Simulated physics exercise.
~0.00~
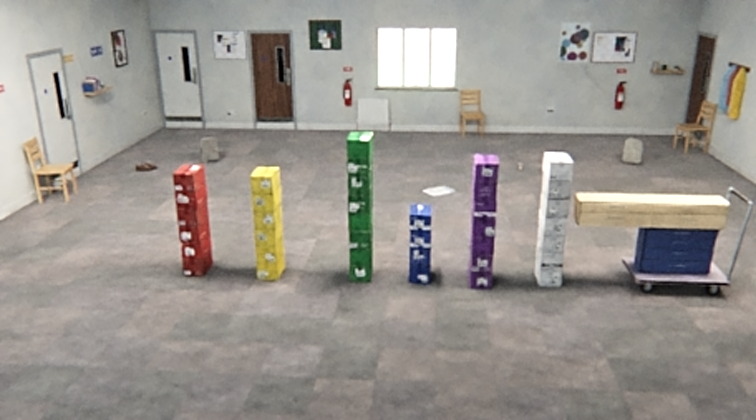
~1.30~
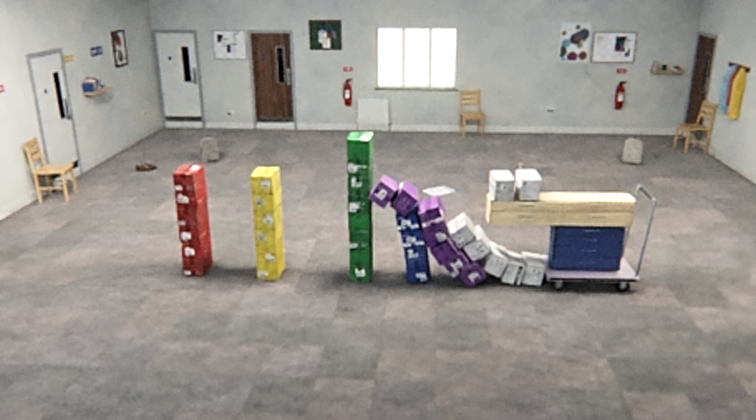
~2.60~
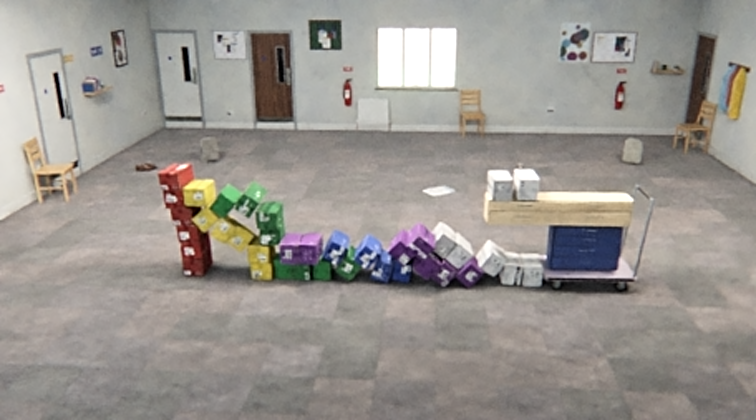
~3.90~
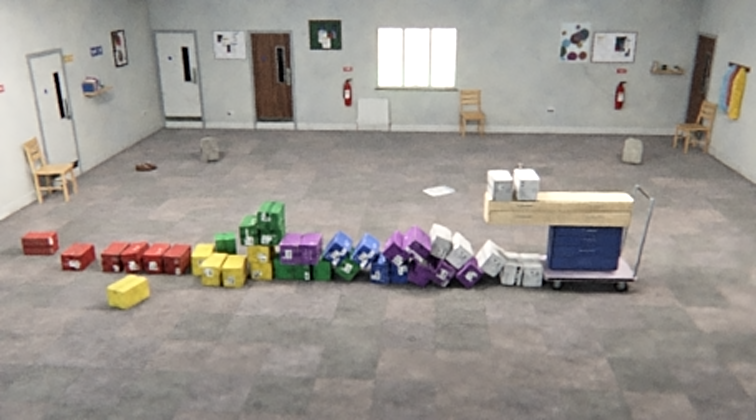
Trolley carrying a wooden beam rolling left into a white parcel stack, toppling the coloured stacks one after another into a scattered row.
